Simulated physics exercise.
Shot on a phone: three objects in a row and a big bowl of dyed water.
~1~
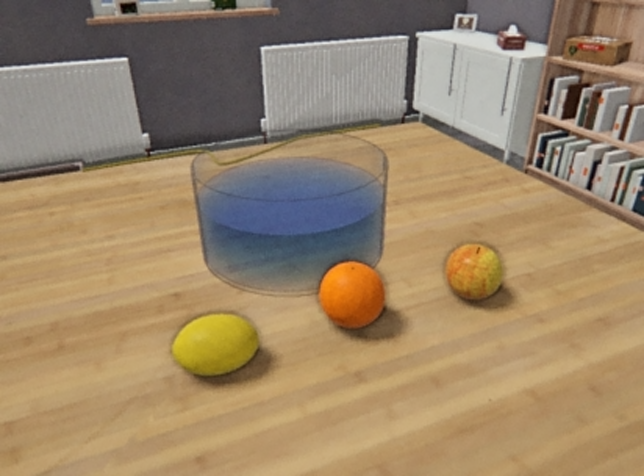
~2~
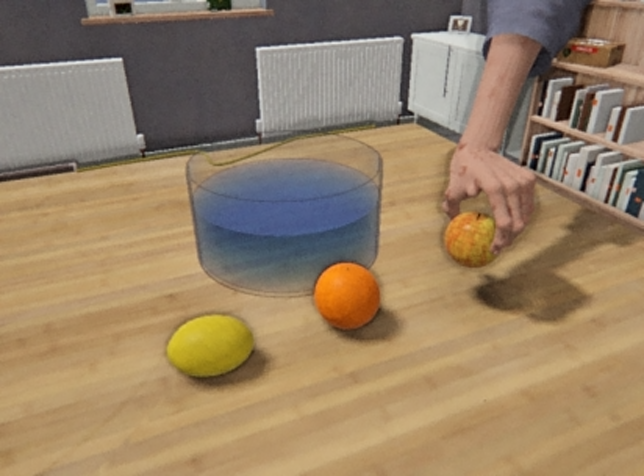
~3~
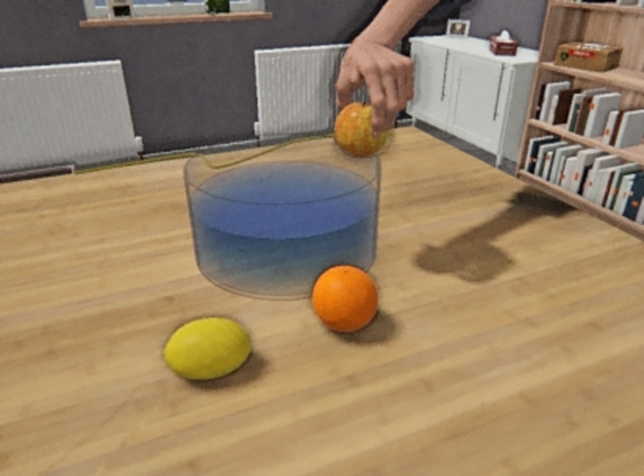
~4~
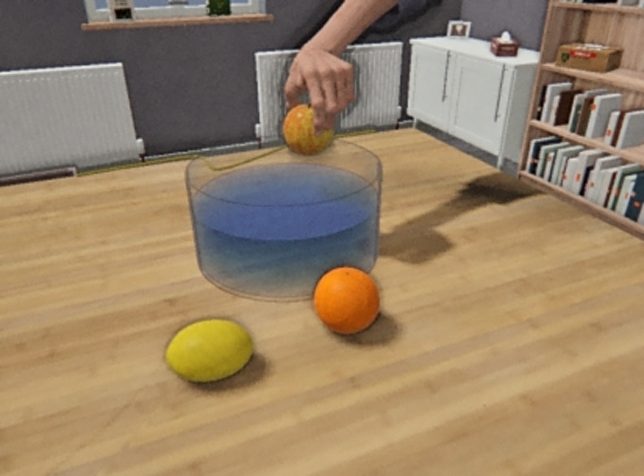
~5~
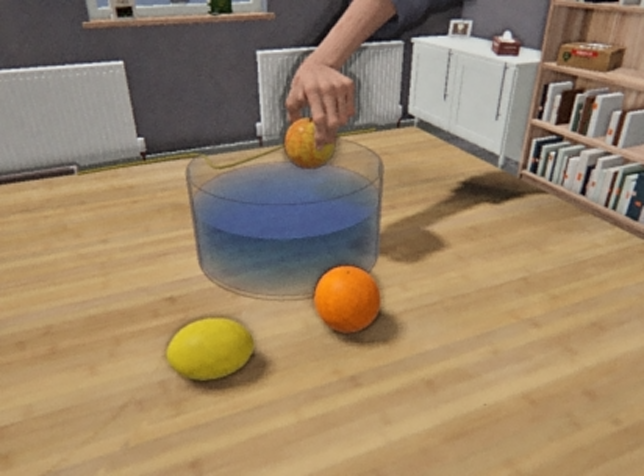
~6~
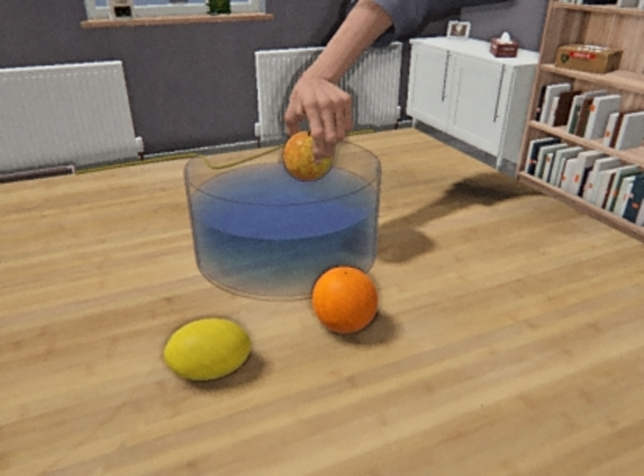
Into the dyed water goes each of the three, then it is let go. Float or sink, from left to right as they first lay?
Afloat; afloat; afloat.
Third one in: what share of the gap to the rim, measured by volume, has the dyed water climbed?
Close to 20 percent of that free room.
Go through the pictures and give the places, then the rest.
In the first frame, the row from the left; lemon (217, 344); orange (352, 295); apple (474, 272).
In the second frame, a hand picks up the apple; apple (474, 239); orange (347, 296).
In the third frame, it is carried over; apple (362, 130); lemon (209, 348).
In the fourth frame, it is above the big bowl; apple (309, 130); orange (347, 300).
In the fifth frame, it comes down; apple (310, 143); lemon (211, 348).
In the sixth frame, it is just over the surface; lemon (209, 348); orange (345, 300); apple (308, 156).
Soon after, the apple floats.
Later, the orange floats.
In the end, the lemon floats; afloat, lemon, orange and apple.
